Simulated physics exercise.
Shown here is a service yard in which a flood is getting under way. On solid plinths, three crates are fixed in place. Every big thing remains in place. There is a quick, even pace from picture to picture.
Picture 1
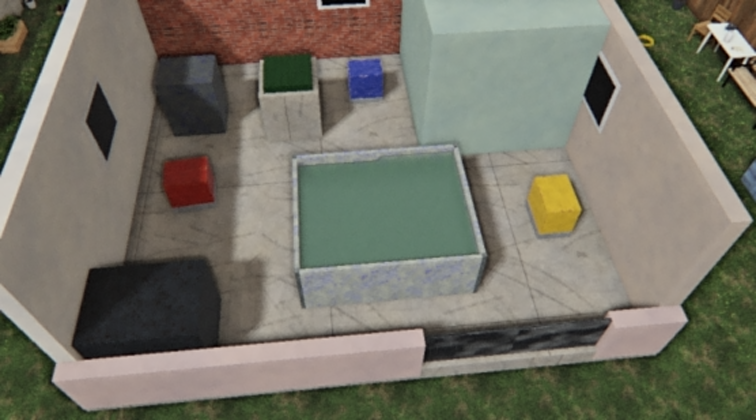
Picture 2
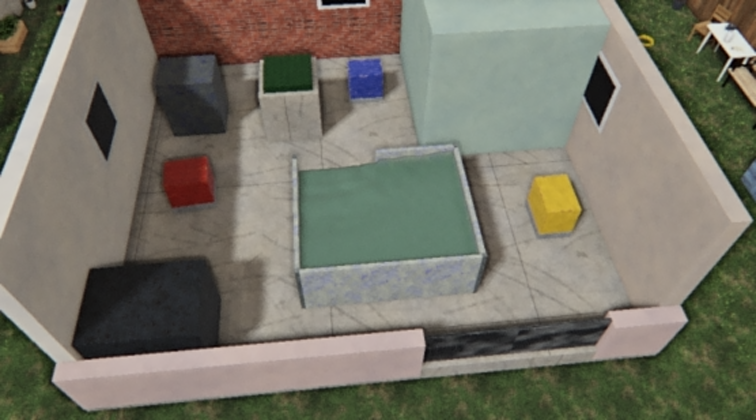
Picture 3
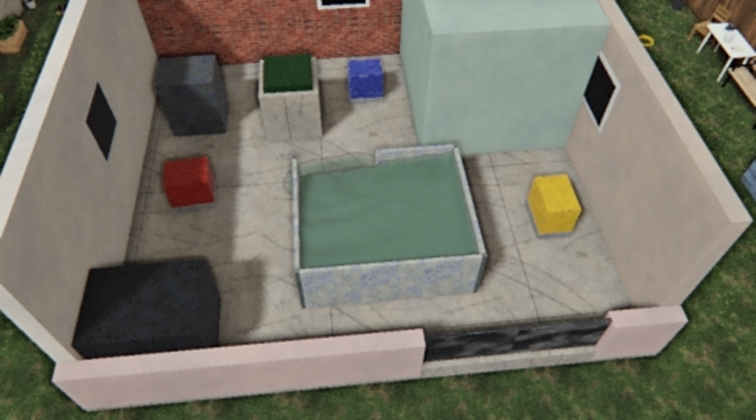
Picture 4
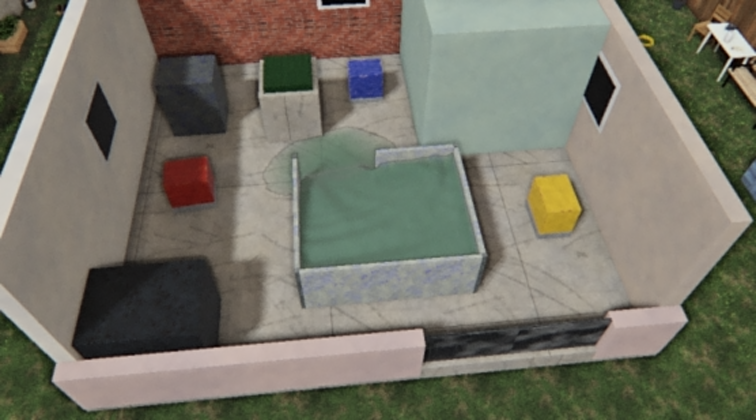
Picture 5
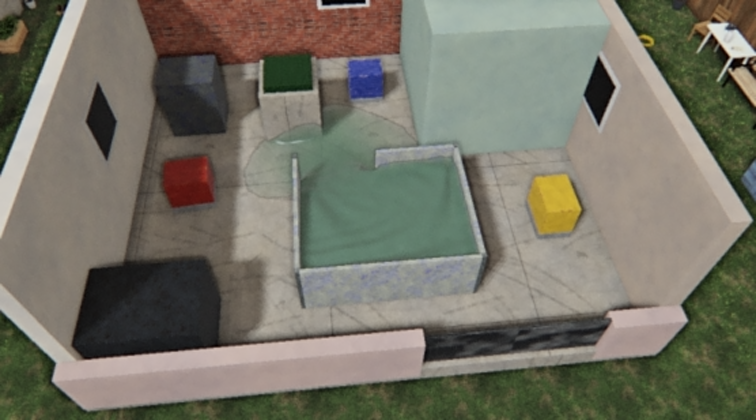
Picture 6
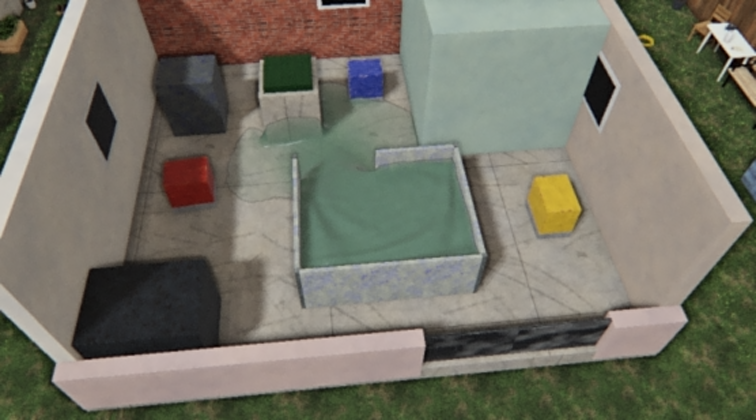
Green water pours through a gap in the far side of an open tank in a walled yard, seen from high above by a still camera. Around the pale-edged tank are a red block on the left, yellow on the right, blue behind, dark grey blocks and a green-topped plinth. The tank starts whole and calm, part of its far wall disappears, and water spreads across the paving towards the back.
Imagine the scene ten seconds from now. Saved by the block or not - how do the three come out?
As I see it, the yellow crate never gets touched by the water, the blue crate gets touched by the water, the red crate gets touched by the water.
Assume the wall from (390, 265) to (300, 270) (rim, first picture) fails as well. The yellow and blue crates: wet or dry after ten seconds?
As I see it, yellow is doused and blue is doused.
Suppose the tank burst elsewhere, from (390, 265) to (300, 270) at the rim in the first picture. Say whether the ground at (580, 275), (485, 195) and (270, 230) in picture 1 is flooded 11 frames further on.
In that order: Flooded, clear, awash.
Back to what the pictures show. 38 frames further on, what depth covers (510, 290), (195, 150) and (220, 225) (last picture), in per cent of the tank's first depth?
0, 25 and 6 per cent, roughly.
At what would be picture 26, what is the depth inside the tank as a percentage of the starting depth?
I'd put it close to 38 percent.
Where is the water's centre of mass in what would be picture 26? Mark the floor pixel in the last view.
I'd place it roughly at (316, 163).
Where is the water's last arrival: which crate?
It's the crate marked yellow.
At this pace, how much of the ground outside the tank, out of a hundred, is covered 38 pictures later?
Roughly 80 %.
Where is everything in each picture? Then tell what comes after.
In the first frame, the open tank at (383, 207) is whole and still.
In the second frame, the front is at a hidden place, out from the gap on the open tank's far side.
In the third frame, the front is at a hidden place, out from the gap on the open tank's far side.
In the fourth frame, the front is at (351, 130), out from the gap on the open tank's far side.
In the fifth frame, the front is at (342, 107), out from the gap on the open tank's far side.
In the sixth frame, water pours out on the open tank's far side and has run to (322, 86).
A moment on, water covers 30 % of the floor; the yellow crate not reached, the blue crate water round its plinth, the red crate water round its plinth.
Next, water covers 40 % of the floor; the yellow crate not reached, the blue crate water round its plinth, the red crate water round its plinth.
Then, water covers 60 % of the floor; the yellow crate not reached, the blue crate water round its plinth, the red crate water round its plinth.
Later, water covers 80 % of the floor; the yellow crate water round its plinth, the blue crate water round its plinth, the red crate water round its plinth.
In the end, water covers 95 % of the floor; the yellow crate stayed above the water, the blue crate was topped, the red crate was topped.
